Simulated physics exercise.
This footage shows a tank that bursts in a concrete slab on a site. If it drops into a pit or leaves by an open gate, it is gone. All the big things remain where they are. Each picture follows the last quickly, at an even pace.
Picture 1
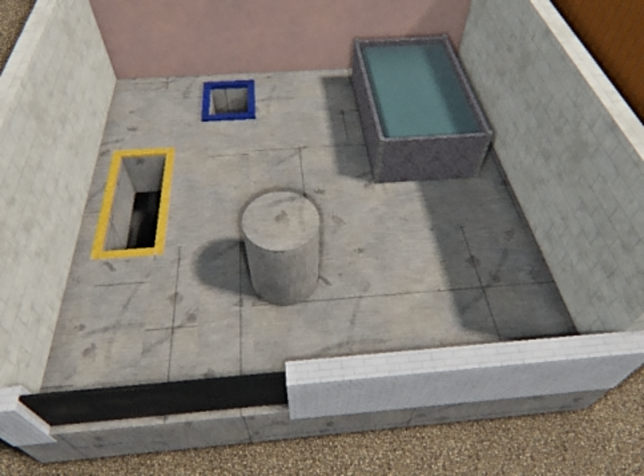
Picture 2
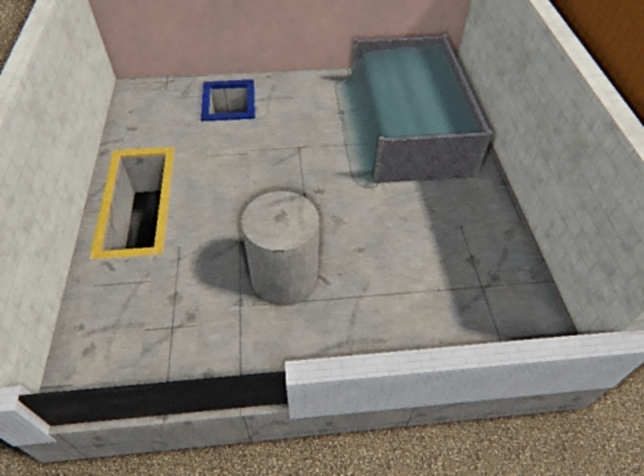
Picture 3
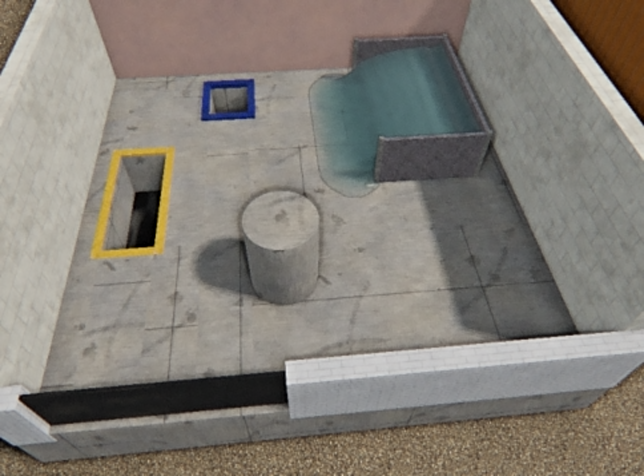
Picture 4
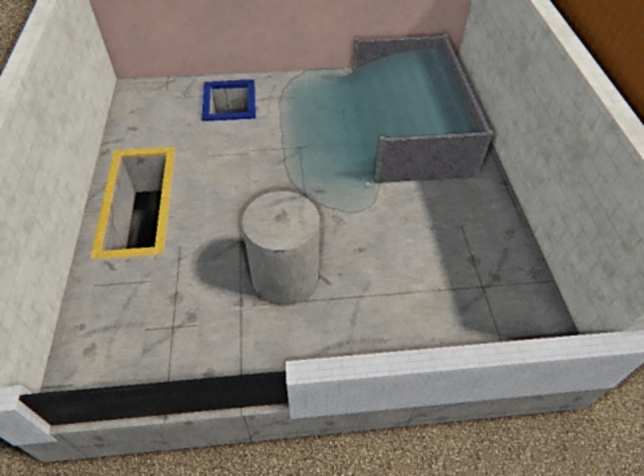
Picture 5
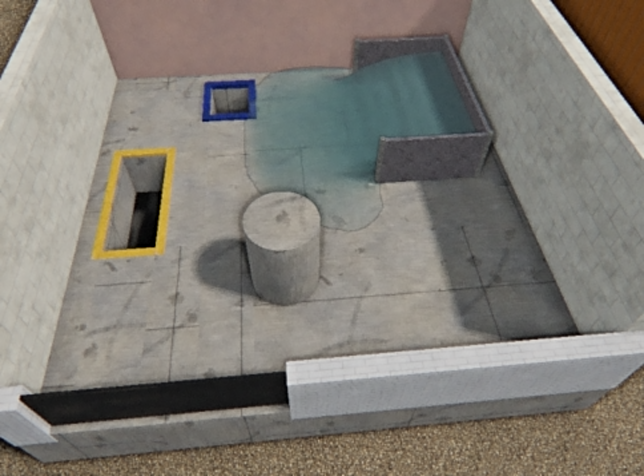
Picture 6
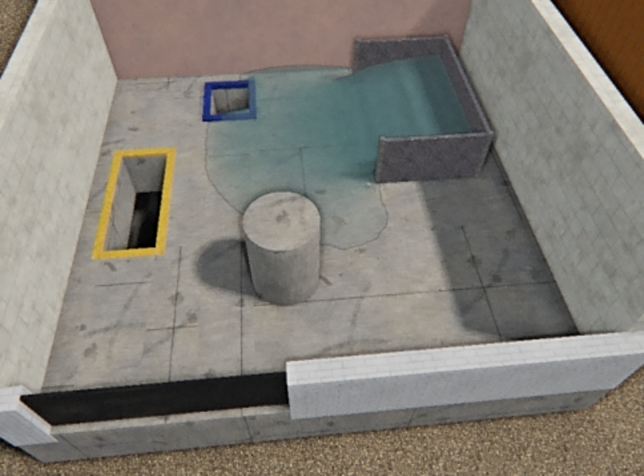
The clip shows a water tank on a walled concrete slab losing its left side, and water pours out and spreads leftward across the floor, reaching the blue-edged opening and the area around the round concrete pillar.
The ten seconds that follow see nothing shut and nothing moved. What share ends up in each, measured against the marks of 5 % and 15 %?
In the end the gate is a minor outlet here - below five per cent; the blue pit is a major outlet here - beyond fifteen per cent; the yellow pit is a major outlet here - beyond fifteen per cent.
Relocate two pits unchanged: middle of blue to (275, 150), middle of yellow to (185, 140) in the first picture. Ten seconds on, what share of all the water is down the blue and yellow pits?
Blue gets 25 in a hundred; yellow gets 35 in a hundred.
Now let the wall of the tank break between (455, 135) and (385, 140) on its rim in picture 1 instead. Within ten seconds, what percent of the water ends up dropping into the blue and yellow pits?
The blue pit takes 0 per cent and the yellow pit 25 per cent.
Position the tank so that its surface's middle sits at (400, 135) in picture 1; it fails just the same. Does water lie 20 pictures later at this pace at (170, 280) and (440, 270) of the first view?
Submerged, spared.
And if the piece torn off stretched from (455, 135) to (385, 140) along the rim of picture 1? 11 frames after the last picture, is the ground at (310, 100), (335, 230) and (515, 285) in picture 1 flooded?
Point 1: Unwetted; point 2: Inundated; point 3: Inundated.
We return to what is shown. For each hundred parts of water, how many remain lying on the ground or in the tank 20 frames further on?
Around 56 percent.
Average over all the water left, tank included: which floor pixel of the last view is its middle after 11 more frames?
I'd mark it close to (280, 136).
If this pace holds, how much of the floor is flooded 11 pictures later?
My guess is around 55 in a hundred.
A moment on, water covers 45 % of the floor; the gate 0 %, the blue pit 7 %, the yellow pit 4 %.
Next, water covers 55 % of the floor; the gate 0 %, the blue pit 13 %, the yellow pit 14 %.
Then, water covers 60 % of the floor; the gate 0 %, the blue pit 18 %, the yellow pit 25 %.
Later, water covers 70 % of the floor; the gate 0 %, the blue pit 21 %, the yellow pit 36 %.
In the end, water covers 95 % of the floor; the gate 0 %, the blue pit 21 %, the yellow pit 43 %.
